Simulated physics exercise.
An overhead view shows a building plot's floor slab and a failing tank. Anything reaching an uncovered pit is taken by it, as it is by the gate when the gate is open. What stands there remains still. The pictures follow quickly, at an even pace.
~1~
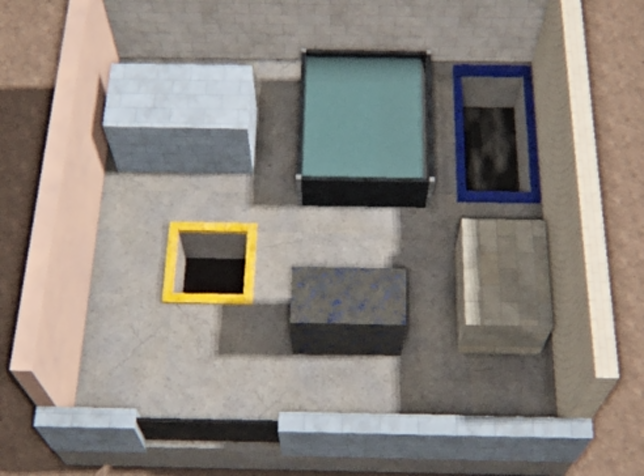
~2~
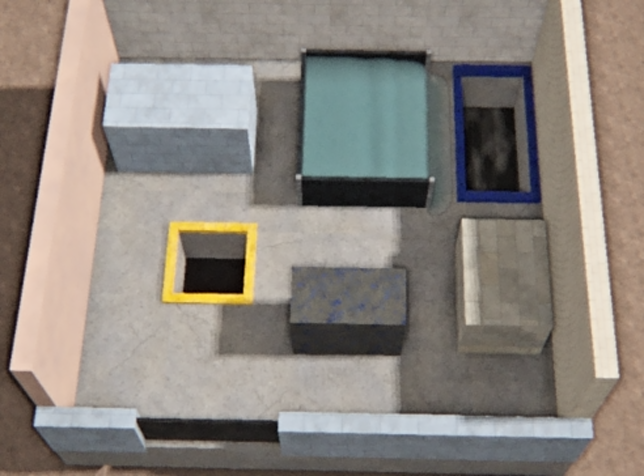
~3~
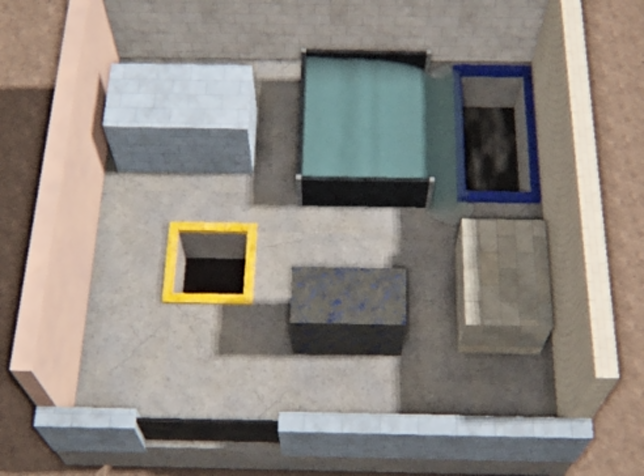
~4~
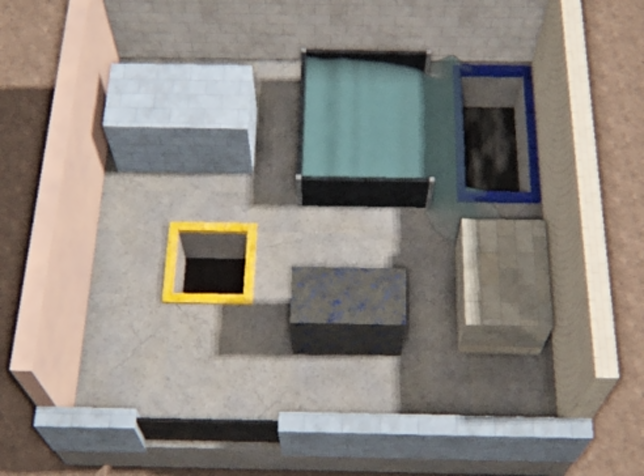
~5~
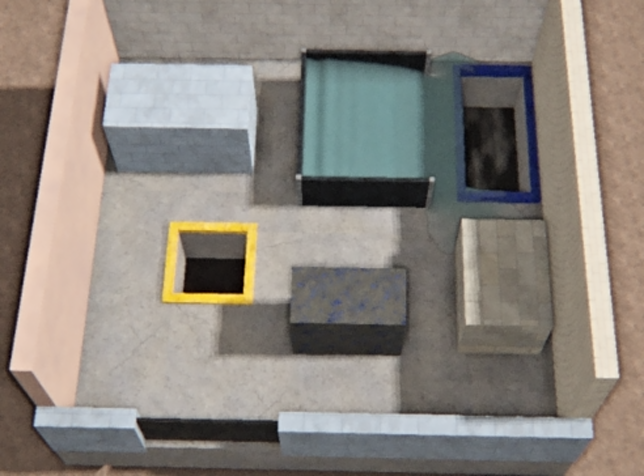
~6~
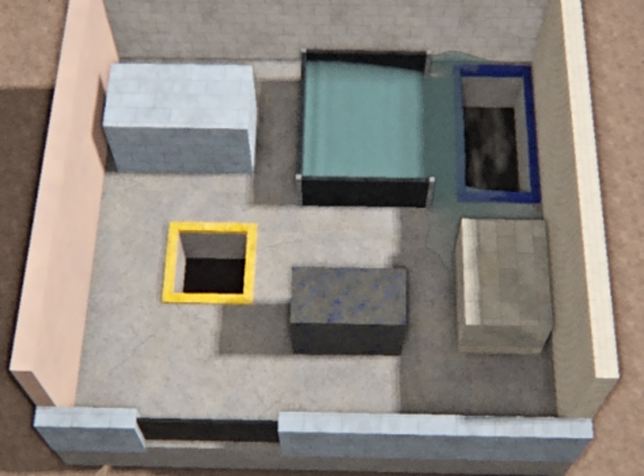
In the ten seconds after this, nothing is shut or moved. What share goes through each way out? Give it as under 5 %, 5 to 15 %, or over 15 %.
The gate gets shy of five per cent; the yellow pit gets shy of five per cent; the blue pit gets in excess of fifteen per cent.
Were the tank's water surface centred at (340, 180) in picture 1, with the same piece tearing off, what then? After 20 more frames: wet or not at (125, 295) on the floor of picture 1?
Result: Unwetted.
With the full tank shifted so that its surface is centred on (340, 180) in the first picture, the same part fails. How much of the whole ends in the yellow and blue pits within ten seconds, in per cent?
Parts in a hundred: Yellow 0, blue 30.
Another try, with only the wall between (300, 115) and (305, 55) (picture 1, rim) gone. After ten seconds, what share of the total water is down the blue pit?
In percent, blue takes 2.
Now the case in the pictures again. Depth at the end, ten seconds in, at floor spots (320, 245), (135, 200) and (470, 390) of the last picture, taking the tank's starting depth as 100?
In turn 2, 2 and 6 in a hundred.
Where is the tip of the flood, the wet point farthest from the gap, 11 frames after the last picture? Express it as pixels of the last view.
I'd put it around (548, 435).
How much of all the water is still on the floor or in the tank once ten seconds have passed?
Roughly 48 percent.
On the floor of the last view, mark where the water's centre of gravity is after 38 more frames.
Centre point: Around (370, 185).
A moment on, water covers 15 % of the floor; the gate 0 %, the yellow pit 0 %, the blue pit 28 %.
Next, water covers 20 % of the floor; the gate 0 %, the yellow pit 0 %, the blue pit 40 %.
Then, water covers 35 % of the floor; the gate 0 %, the yellow pit 0 %, the blue pit 48 %.
Later, water covers 55 % of the floor; the gate 0 %, the yellow pit 0 %, the blue pit 50 %.
In the end, water covers 75 % of the floor; the gate 0 %, the yellow pit 1 %, the blue pit 51 %.
